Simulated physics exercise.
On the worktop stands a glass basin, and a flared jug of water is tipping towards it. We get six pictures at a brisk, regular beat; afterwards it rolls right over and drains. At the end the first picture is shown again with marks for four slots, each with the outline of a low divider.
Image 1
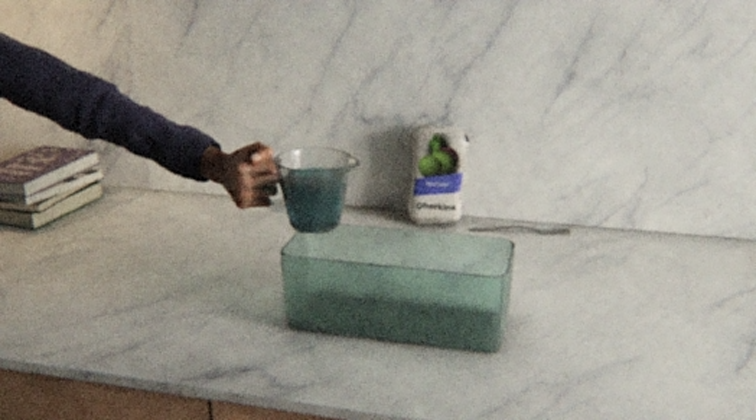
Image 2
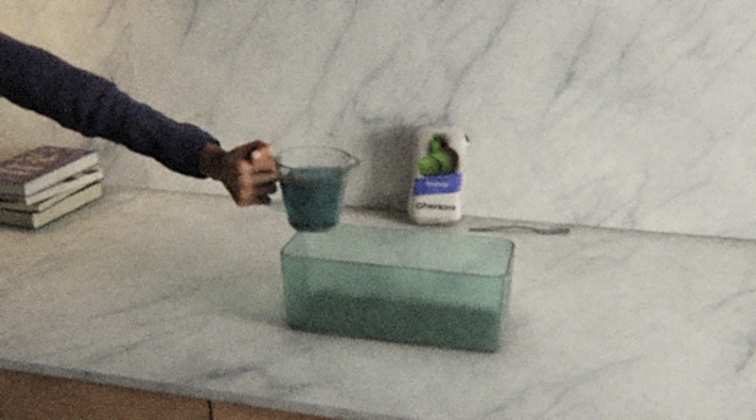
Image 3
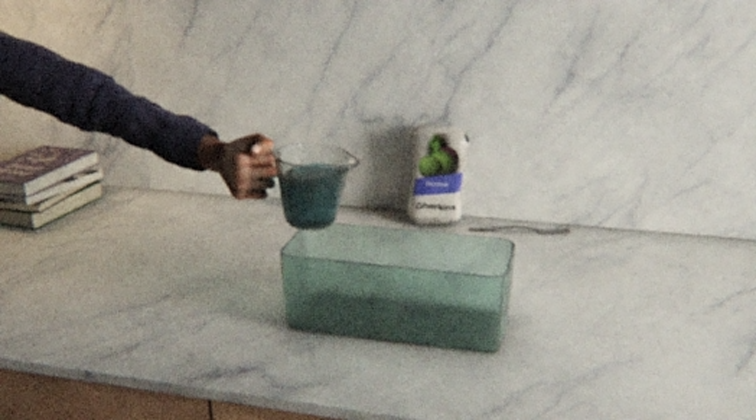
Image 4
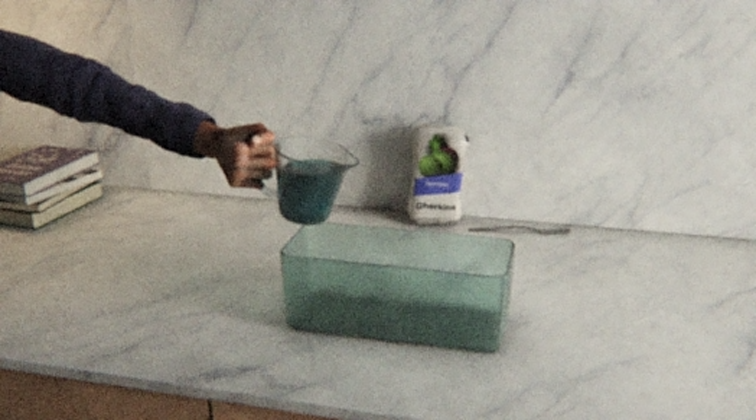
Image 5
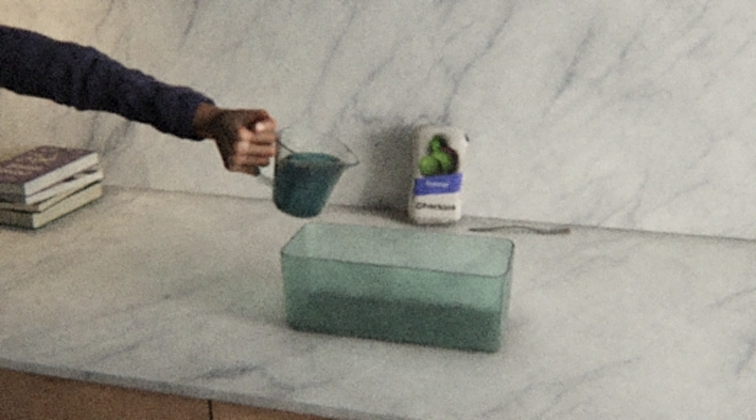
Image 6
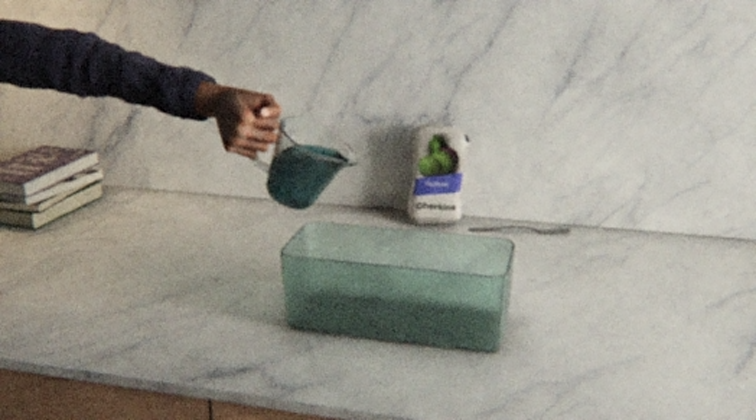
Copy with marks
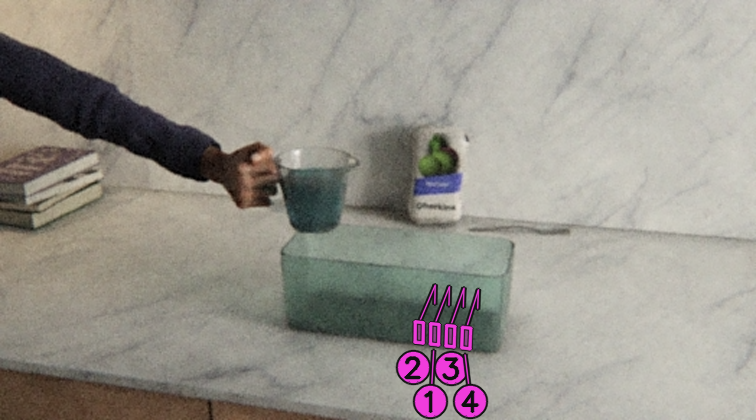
A hand holds a clear jug of blue-green liquid above a pale marble worktop, seen from the front and slightly above. Below it stands a green-tinted rectangular basin, with stacked books at left and a white packet with a green picture and blue band behind. The hand keeps the jug upright, then raises it slightly and tilts it rightward, nothing leaving it, while the camera stays still.
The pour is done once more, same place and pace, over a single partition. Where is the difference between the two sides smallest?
The best slot is 2.
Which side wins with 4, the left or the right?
The left one.
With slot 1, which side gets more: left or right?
The left side.
On the marked copy, 1 at (433, 350); 2 at (418, 348); 3 at (449, 352); 4 at (465, 354).
Choosing 1, about 87 % ends left of the wall and 9 % right of it; 3 % is lost outside.
Choosing 2, about 54 % ends left of the wall and 44 % right of it.
Choosing 3, about 85 % ends left of the wall and 11 % right of it; 4 % is lost outside.
Choosing 4, about 83 % ends left of the wall and 15 % right of it.
